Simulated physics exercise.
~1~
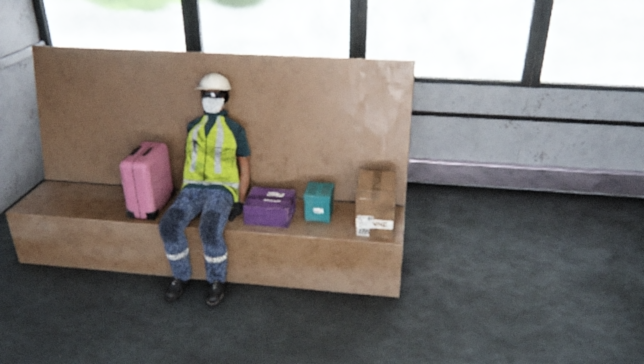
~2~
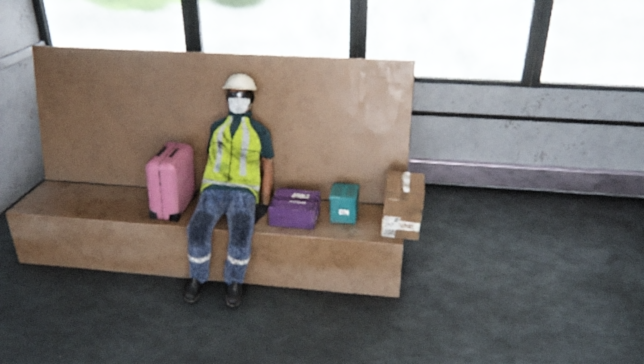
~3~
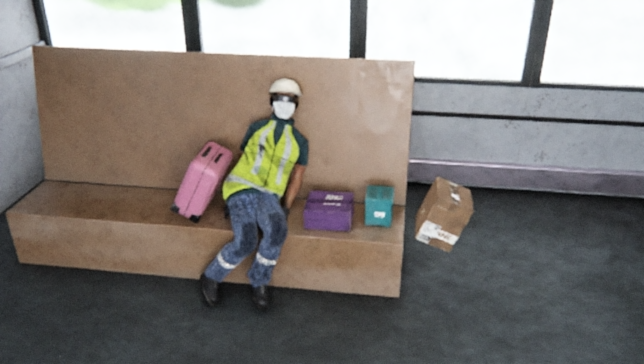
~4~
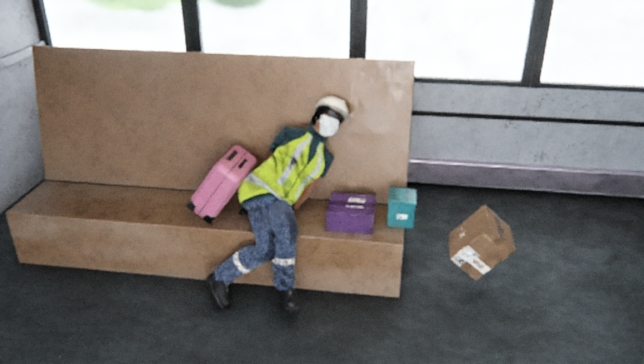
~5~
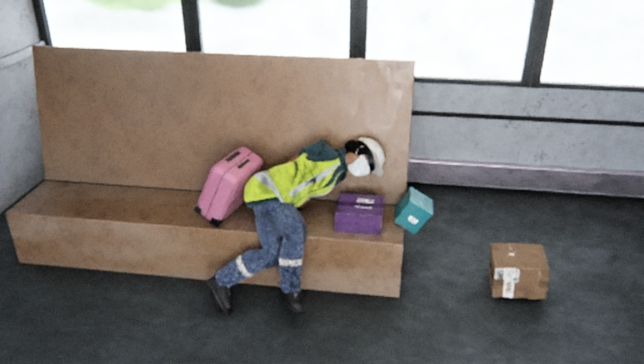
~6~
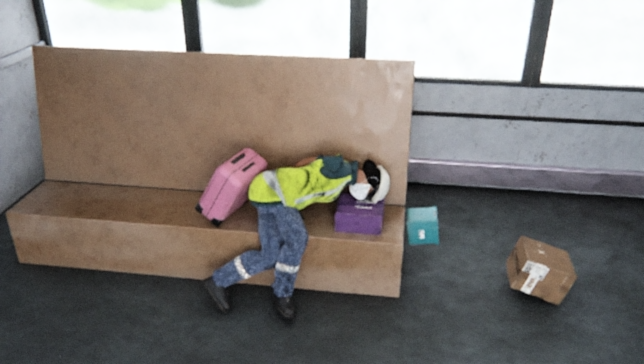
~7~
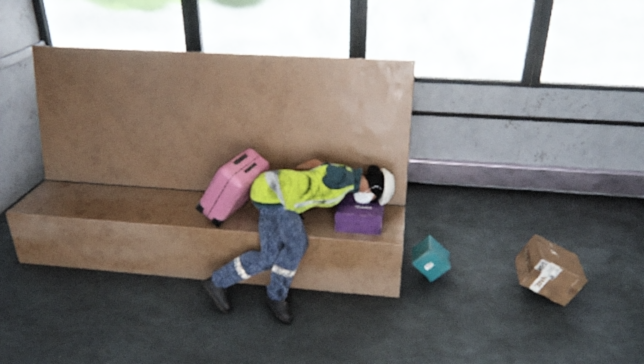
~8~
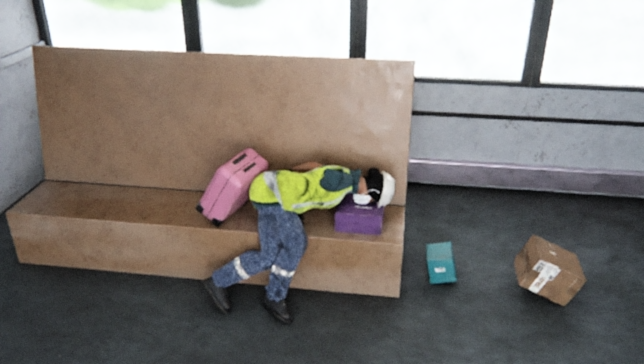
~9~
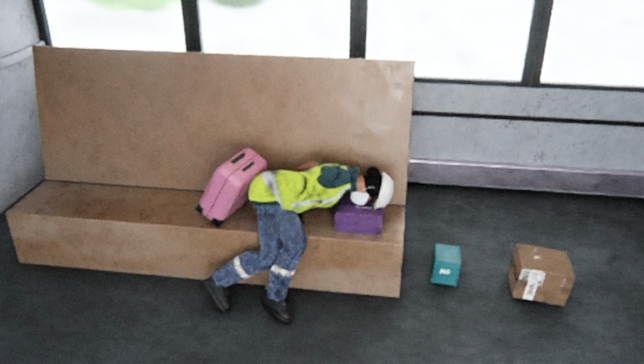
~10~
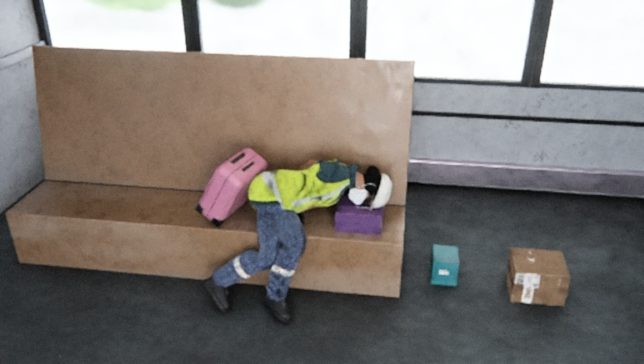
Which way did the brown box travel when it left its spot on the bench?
It moved to the right, going off the end of the bench and down onto the floor.
